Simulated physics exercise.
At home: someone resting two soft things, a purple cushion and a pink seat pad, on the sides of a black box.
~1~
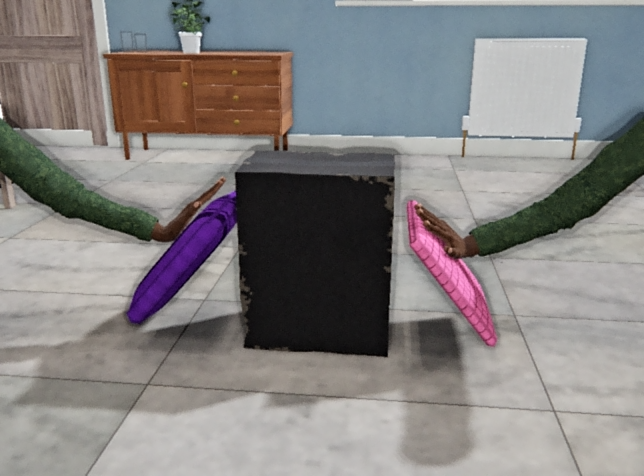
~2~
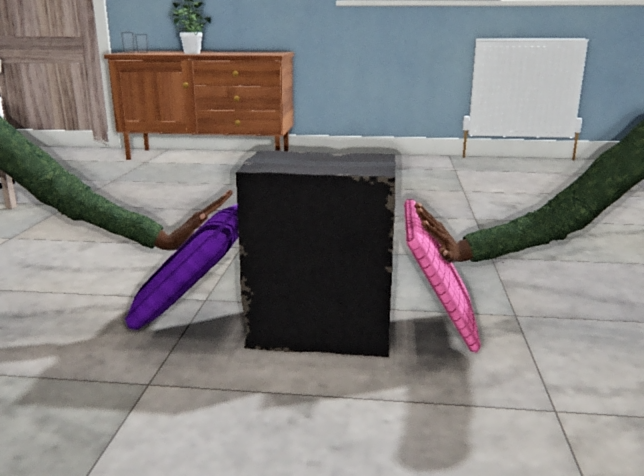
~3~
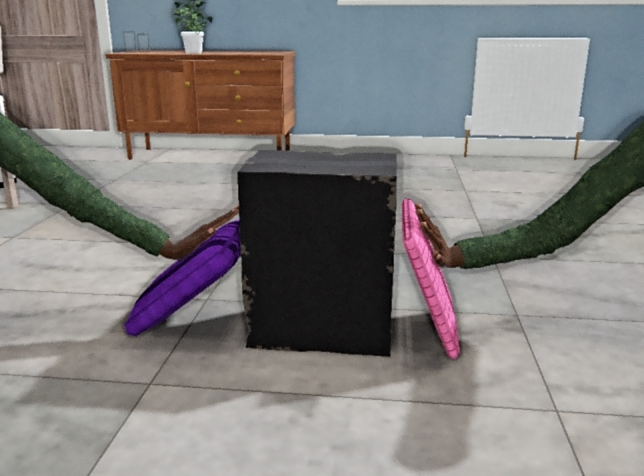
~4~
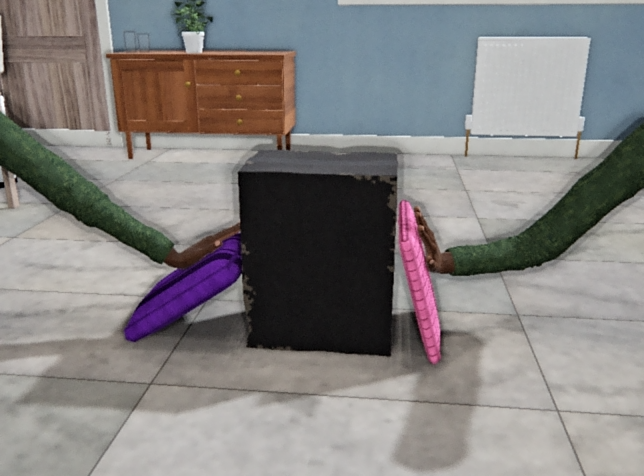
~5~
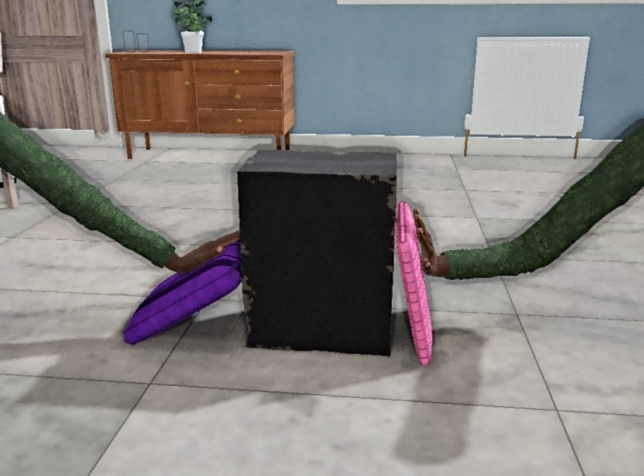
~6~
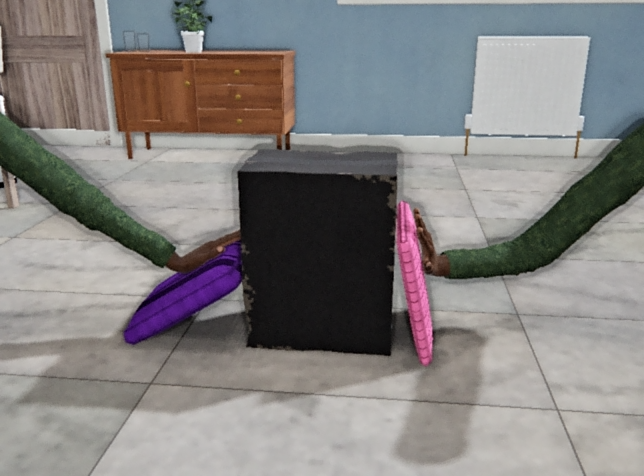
Two arms in green sleeves reach in from the left and right of a room with pale floor tiles and a blue wall, seen from the front. The left hand is on a purple cushion and the right on a pink pad, either side of a black box, with a wooden sideboard behind. The cushion sinks to a lower slant while the pad swings nearly upright, then both barely move.
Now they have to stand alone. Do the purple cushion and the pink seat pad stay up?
The purple cushion slips and lies down, the pink seat pad holds its lean.
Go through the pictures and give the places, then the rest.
Cushion foot (134, 319), head (212, 229); seat pad foot (492, 343), head (414, 243), in the first frame.
Cushion foot (132, 325); seat pad foot (475, 349), in the second frame.
Cushion foot (131, 331); seat pad foot (454, 355), in the third frame.
Cushion foot (130, 337); seat pad foot (434, 360), in the fourth frame.
Cushion foot (129, 340); seat pad foot (425, 362), in the fifth frame.
Cushion foot (129, 339), head (232, 281), at a low slant; seat pad foot (425, 362), head (404, 243), almost upright, in the sixth frame.
Then, 0.22 s later than the last view, cushion slipping down near (192, 297); seat pad against the side near (413, 279).
Then, 0.34 s later than the last view, cushion flat on the floor near (191, 307); seat pad against the side near (413, 279).
Then, 0.60 s later than the last view, cushion flat on the floor near (192, 309); seat pad against the side near (413, 279).
Finally, cushion flat on the floor near (192, 309); seat pad against the side near (413, 279). The purple cushion slumps to the floor and the pink seat pad remains propped up.
